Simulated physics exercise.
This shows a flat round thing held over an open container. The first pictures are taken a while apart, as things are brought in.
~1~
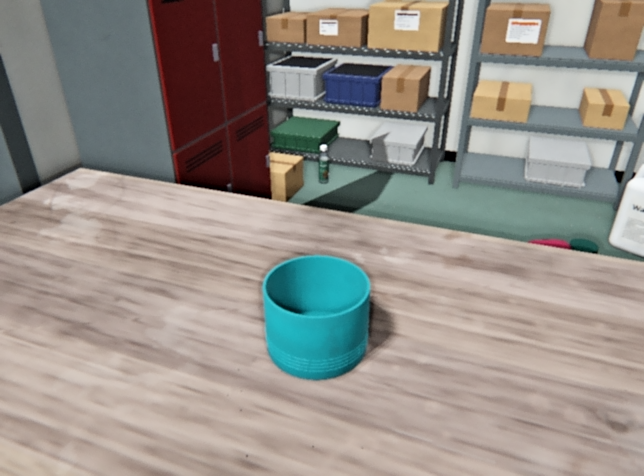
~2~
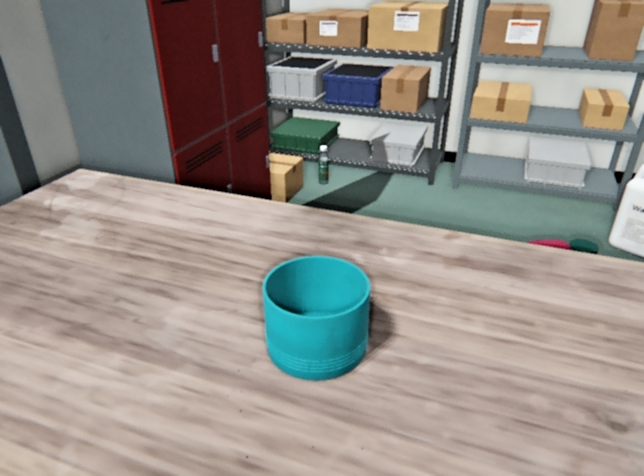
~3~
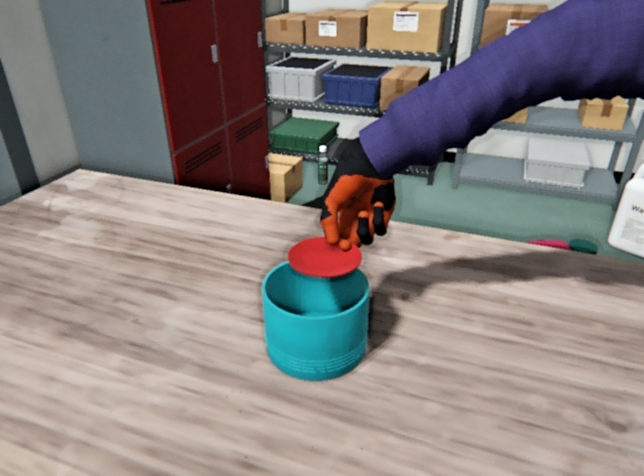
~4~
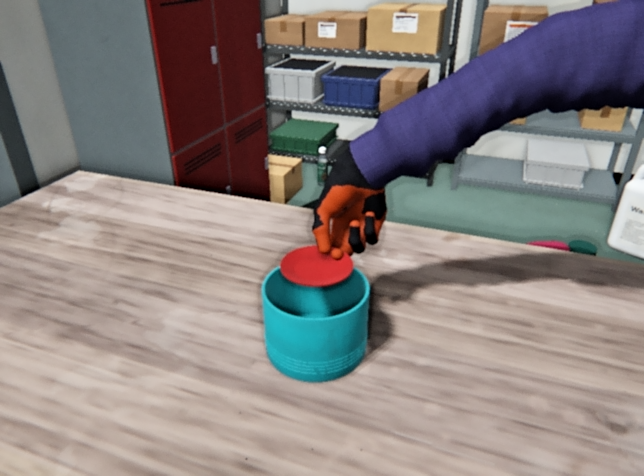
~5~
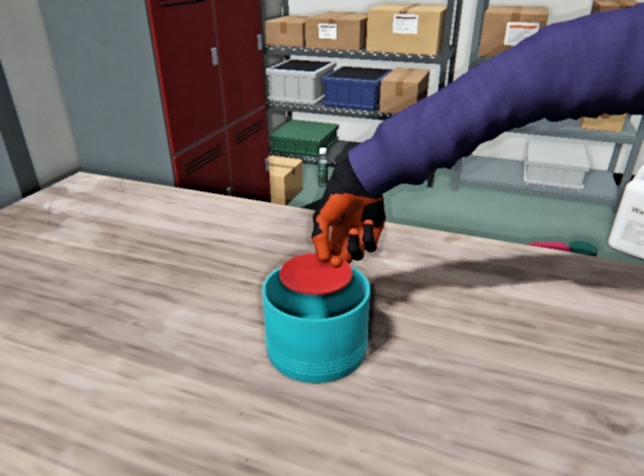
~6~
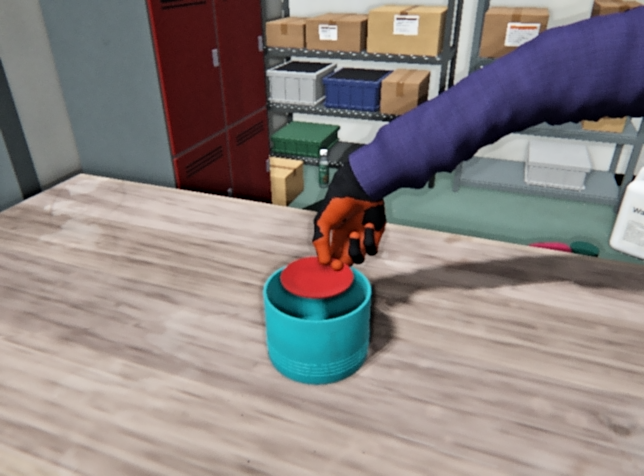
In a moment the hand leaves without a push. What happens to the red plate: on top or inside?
The red plate slips past the rim.
Then, 0.18 s after the last picture, red plate falling near (318, 335).
At rest, the red plate falls in, near (318, 342).
